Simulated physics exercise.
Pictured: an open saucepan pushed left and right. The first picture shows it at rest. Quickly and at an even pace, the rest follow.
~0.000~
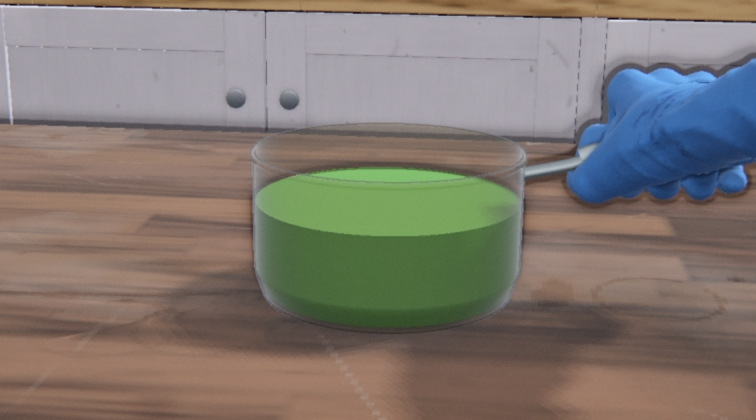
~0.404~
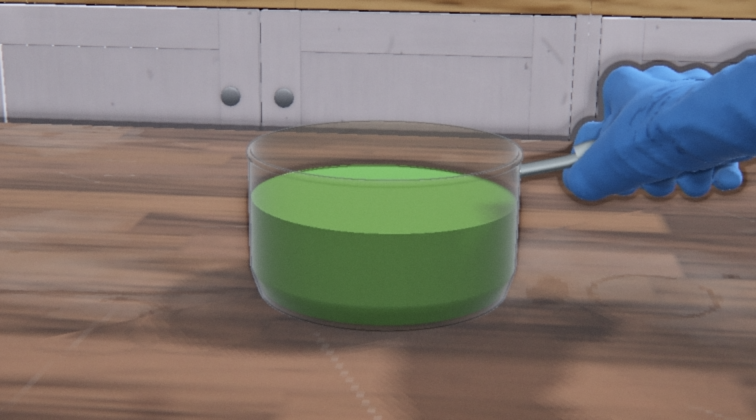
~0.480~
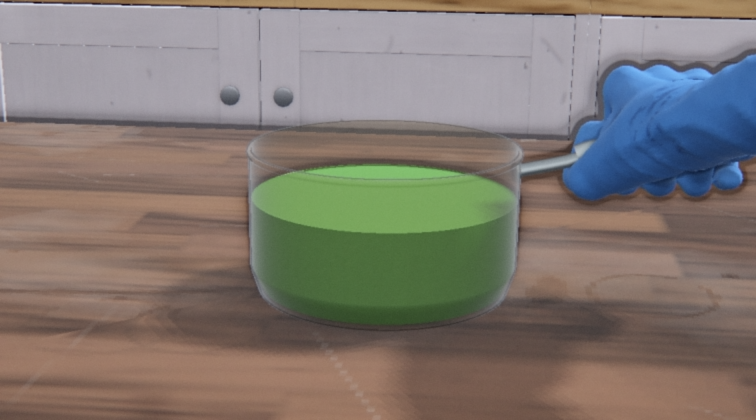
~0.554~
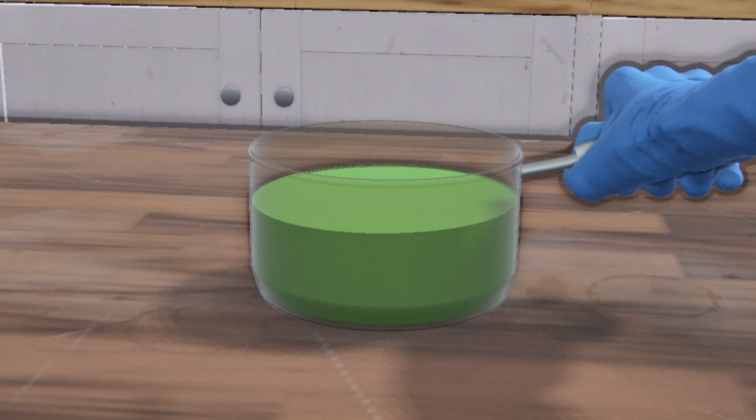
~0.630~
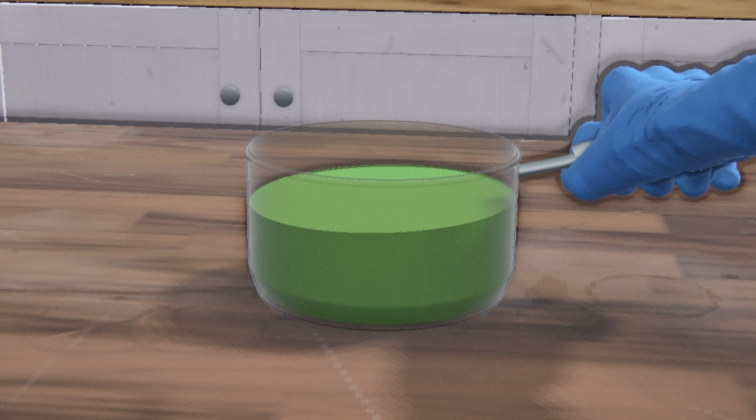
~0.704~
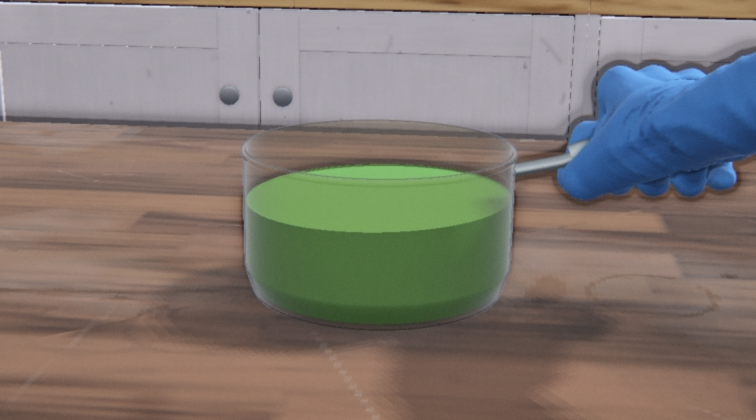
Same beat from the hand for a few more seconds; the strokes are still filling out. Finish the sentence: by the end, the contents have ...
By the end, the contents have all stayed in.
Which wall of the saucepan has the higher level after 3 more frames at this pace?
The left.
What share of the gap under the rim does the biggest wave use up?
Peak: Around 40 percent.
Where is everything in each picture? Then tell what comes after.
Saucepan (388, 217) about two thirds full; at rest, in the first frame.
Saucepan about two thirds full, surface at (385, 197); surface about level, in the second frame.
Saucepan (384, 214) about two thirds full; surface about level, in the third frame.
Saucepan about two thirds full, surface at (385, 197); surface about level, in the fourth frame.
Saucepan (382, 214) about two thirds full; surface about level, in the fifth frame.
Saucepan about two thirds full, surface at (378, 196); surface about level, in the sixth frame.
After 1.0 s, the highest wave so far stays far below the rim.
After 2.2 s, the highest wave so far climbs under half way to the rim.
After 5.1 s, the highest wave so far climbs under half way to the rim; nothing has left it.
